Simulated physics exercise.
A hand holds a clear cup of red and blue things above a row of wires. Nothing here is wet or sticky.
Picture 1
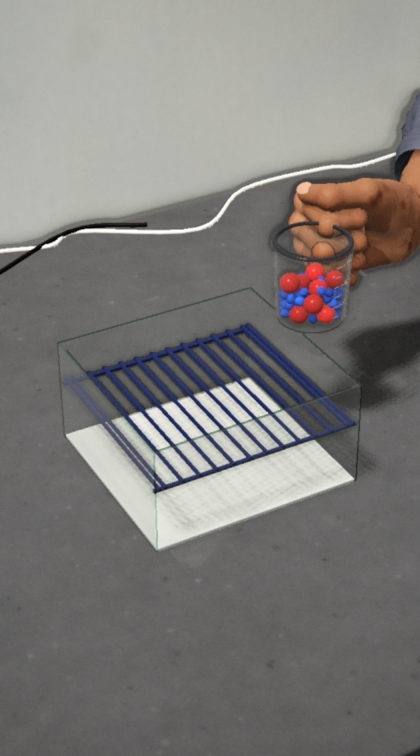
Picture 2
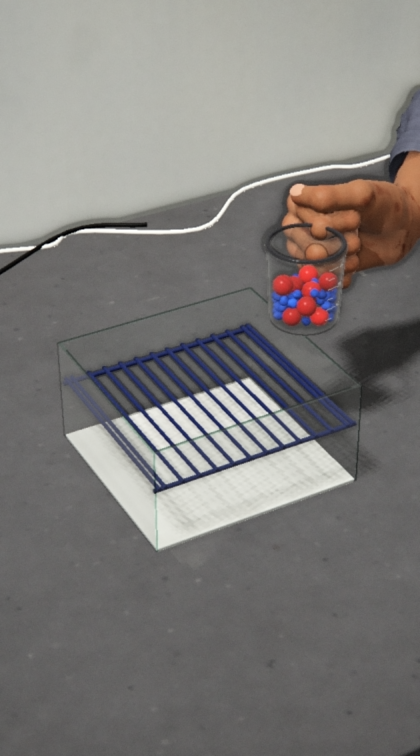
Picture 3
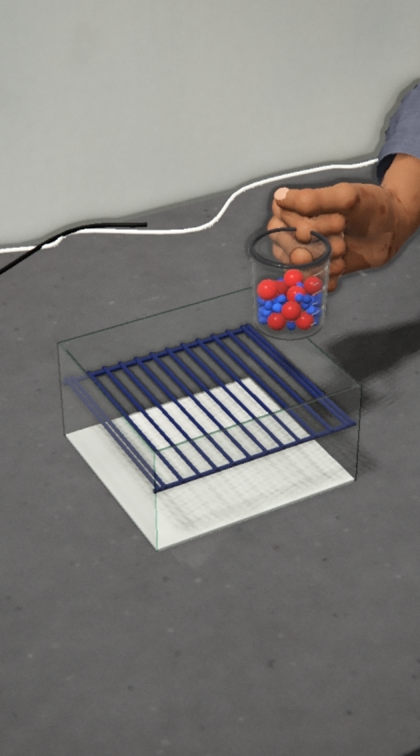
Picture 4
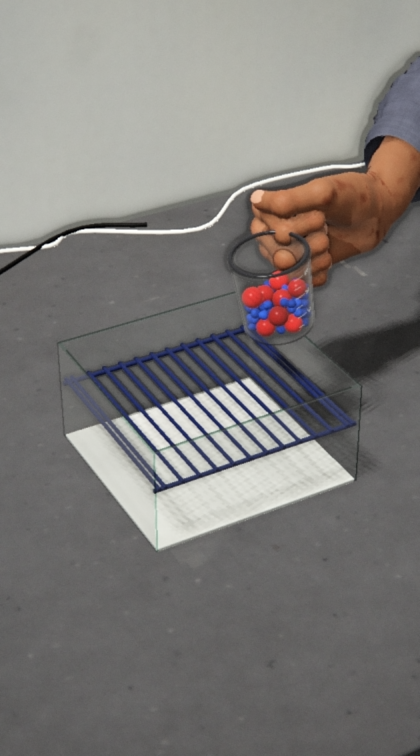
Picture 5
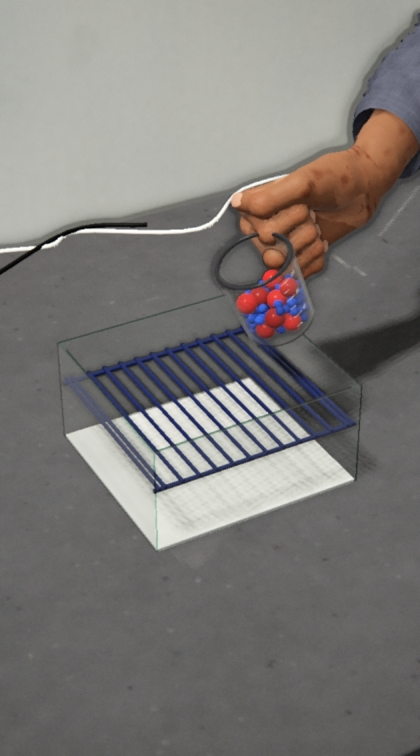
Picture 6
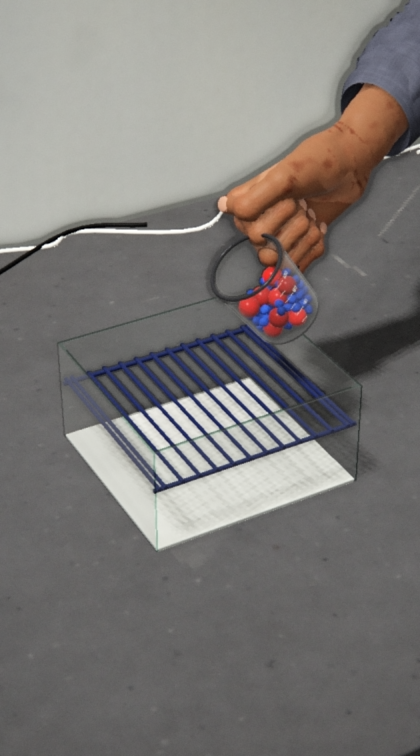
A clear cup of large red balls and small blue pieces moved left in a person's hand over a rack of dark blue wires, then tilted further and further to the left.
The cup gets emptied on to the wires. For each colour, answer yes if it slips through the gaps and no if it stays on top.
Answers: Red pieces - no; blue pieces - yes.
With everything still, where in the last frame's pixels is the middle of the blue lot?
Its middle ends up around (218, 445) in the last picture.
Then, 0.27 s past the last view, red ones, all in the cup; blue ones, all in the cup.
Then, 0.62 s past the last view, red ones, all in the cup; blue ones, all in the cup.
Then, 0.98 s past the last view, red ones, about a third in the cup, about two thirds on or over the wires; blue ones, most in the cup, about a quarter on or over the wires, a stray few under the rack.
Finally, red ones, all on the wires, none under the rack; blue ones, all under the rack.
